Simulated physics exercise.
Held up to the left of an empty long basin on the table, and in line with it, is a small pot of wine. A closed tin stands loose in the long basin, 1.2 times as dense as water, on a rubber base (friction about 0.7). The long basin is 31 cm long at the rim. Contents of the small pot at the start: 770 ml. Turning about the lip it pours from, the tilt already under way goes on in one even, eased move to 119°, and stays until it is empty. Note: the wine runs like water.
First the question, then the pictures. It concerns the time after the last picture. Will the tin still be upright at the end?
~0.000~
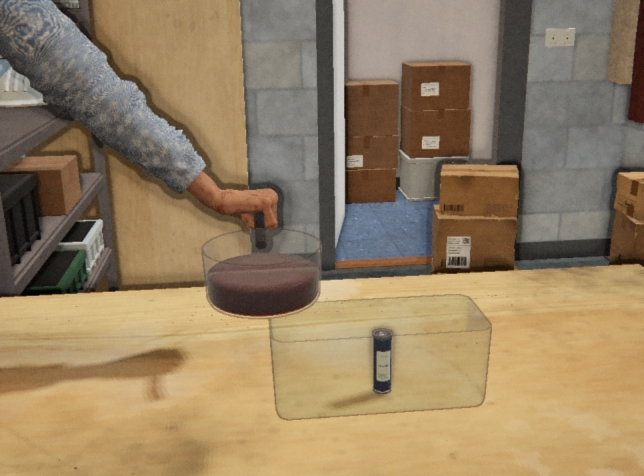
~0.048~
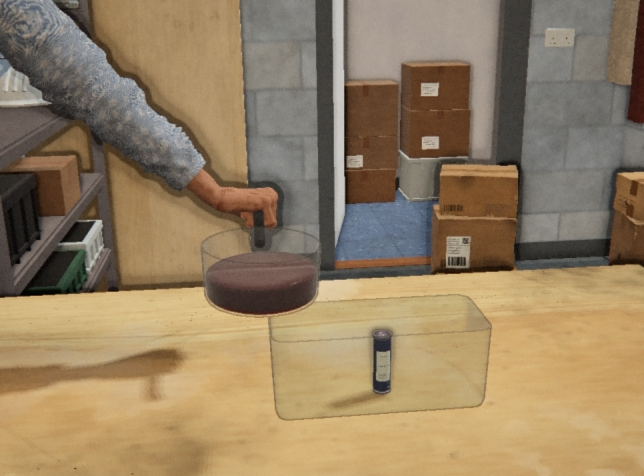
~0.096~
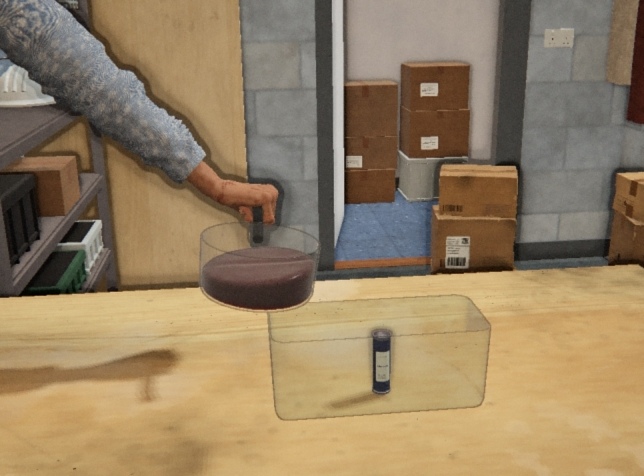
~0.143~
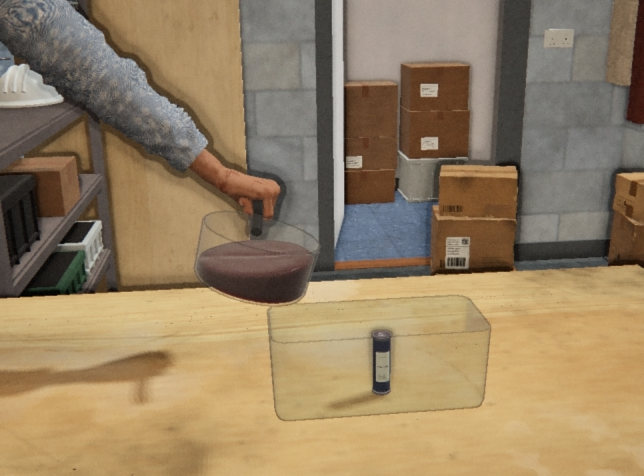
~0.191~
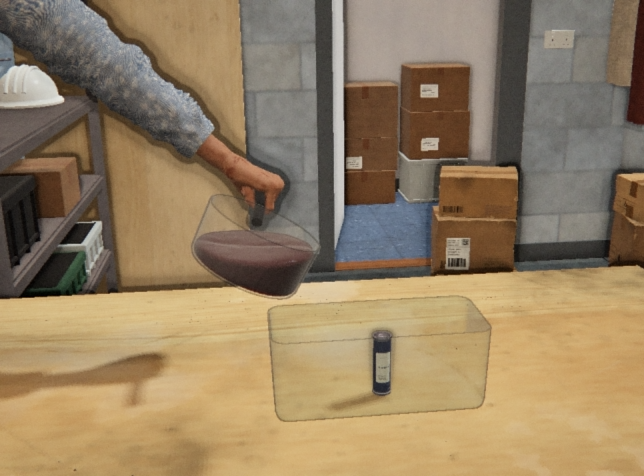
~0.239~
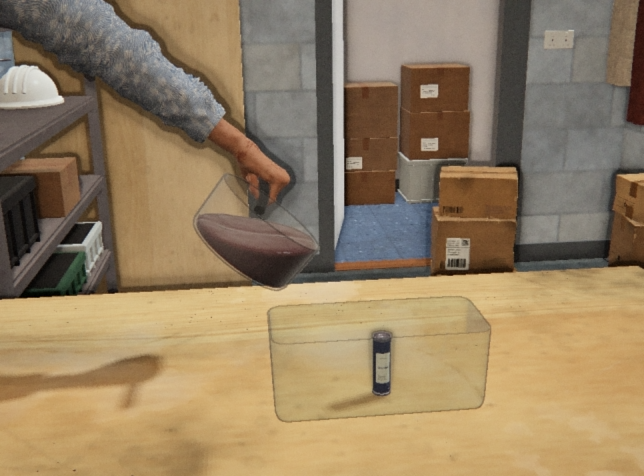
Yes.
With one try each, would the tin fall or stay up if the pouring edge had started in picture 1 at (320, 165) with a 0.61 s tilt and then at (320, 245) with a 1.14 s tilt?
Run one: It tumbles. Run two: It does not tip.
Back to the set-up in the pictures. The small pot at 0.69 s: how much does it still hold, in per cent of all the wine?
About 1 per cent.
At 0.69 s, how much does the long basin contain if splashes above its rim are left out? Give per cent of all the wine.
Looks like about 90 % of the whole amount.
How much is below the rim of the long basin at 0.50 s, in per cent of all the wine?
Near 5 in a hundred.
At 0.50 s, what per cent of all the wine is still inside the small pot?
Remaining: Near 32 % of the total.
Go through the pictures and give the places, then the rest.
It leans 0°; its right rim is at (320, 244); the wine meets the walls at (207, 272) and (318, 267); the long basin's rim runs from (270, 324) to (480, 312); the tin's top is at (383, 336), in the first frame.
It leans 2°; its right rim is at (320, 244); the wine meets the walls at (206, 271) and (317, 265), in the second frame.
It leans 7°; its right rim is at (319, 245); the wine meets the walls at (202, 267) and (315, 259), in the third frame.
It leans 16°; its right rim is at (319, 245); the wine meets the walls at (198, 257) and (314, 252), in the fourth frame.
It leans 27°; its right rim is at (318, 246); the wine meets the walls at (195, 241) and (314, 247), in the fifth frame.
It leans 40°; its right rim is at (318, 247); the wine meets the walls at (196, 217) and (317, 240), in the sixth frame.
By 0.50 s the tilt is 110° and 32 per cent is still to pour; the tin stands where it began.
By 0.69 s the tilt is 119° and 1 per cent is still to pour; the tin stands where it began.
By 0.89 s the tilt is 119° and 2 per cent is still to pour; the tin stands where it began.
By 1.11 s the tilt is 119° and 2 per cent is still to pour; the tin stands where it began.
At rest the tin stands where it began.
